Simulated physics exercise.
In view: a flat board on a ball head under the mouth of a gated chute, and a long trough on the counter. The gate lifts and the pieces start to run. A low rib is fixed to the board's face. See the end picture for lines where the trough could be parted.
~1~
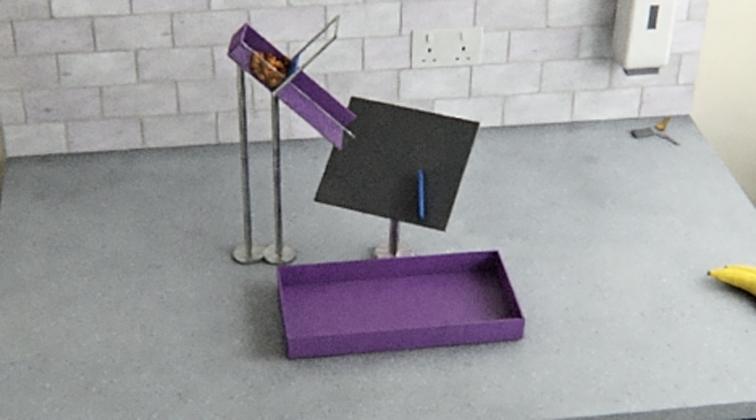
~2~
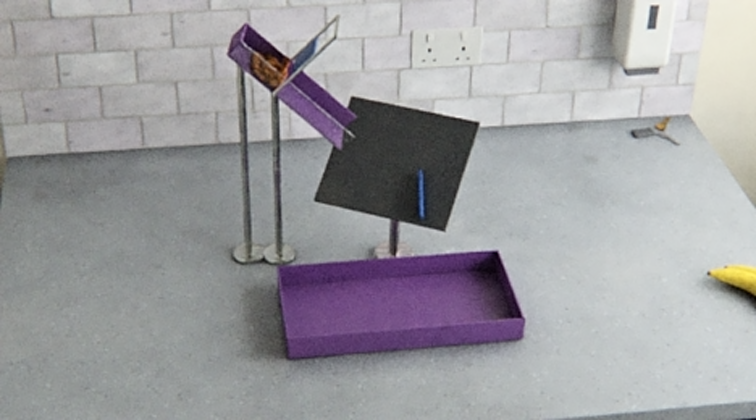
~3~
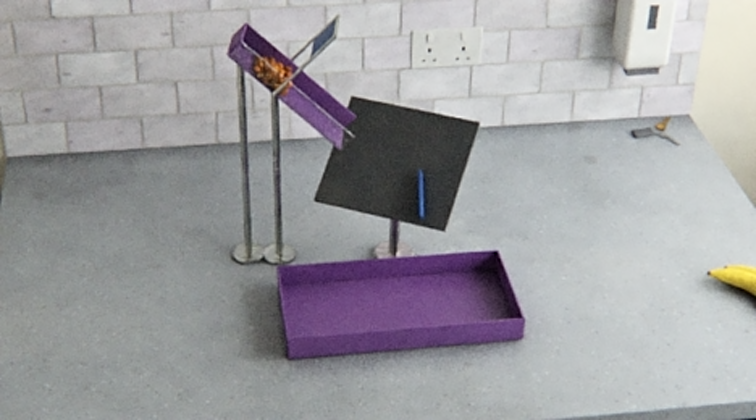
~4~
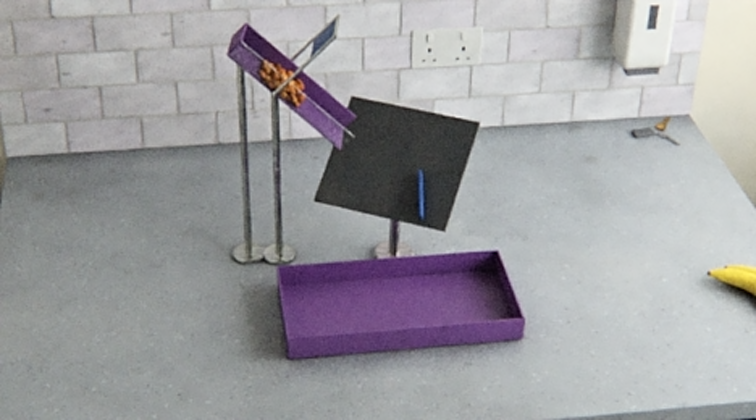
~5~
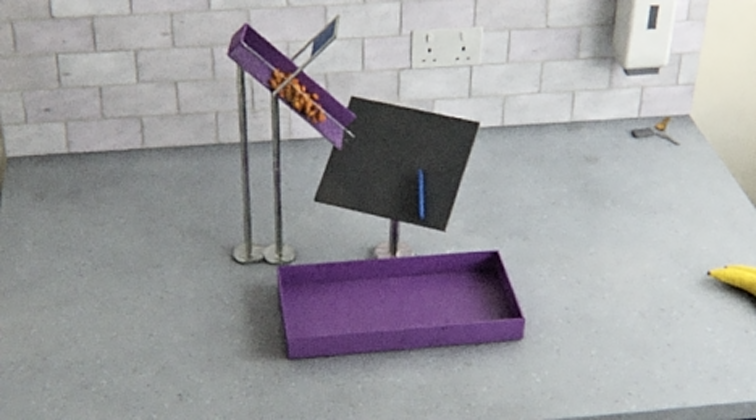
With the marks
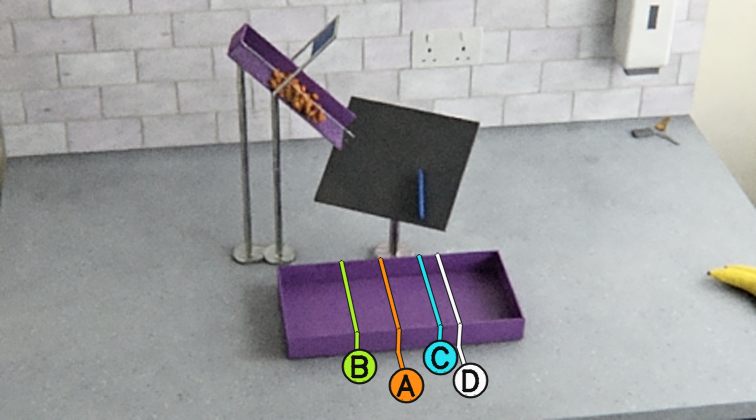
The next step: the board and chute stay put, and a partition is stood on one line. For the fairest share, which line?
A is best.
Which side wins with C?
The left side.
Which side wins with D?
More lands on the left.
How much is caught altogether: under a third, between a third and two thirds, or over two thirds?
Over two thirds.
On the marked copy, line A crosses the front rim at (398, 329); line B crosses the front rim at (356, 332); line C crosses the front rim at (440, 326); line D crosses the front rim at (459, 324).
With A, of what is caught, about half on the left of the divider, about half on the right.
With B, of what is caught, a small part on the left of the divider, nearly all on the right.
With C, of what is caught, nearly all on the left of the divider, a stray few on the right.
With D, of what is caught, all on the left of the divider, none on the right.
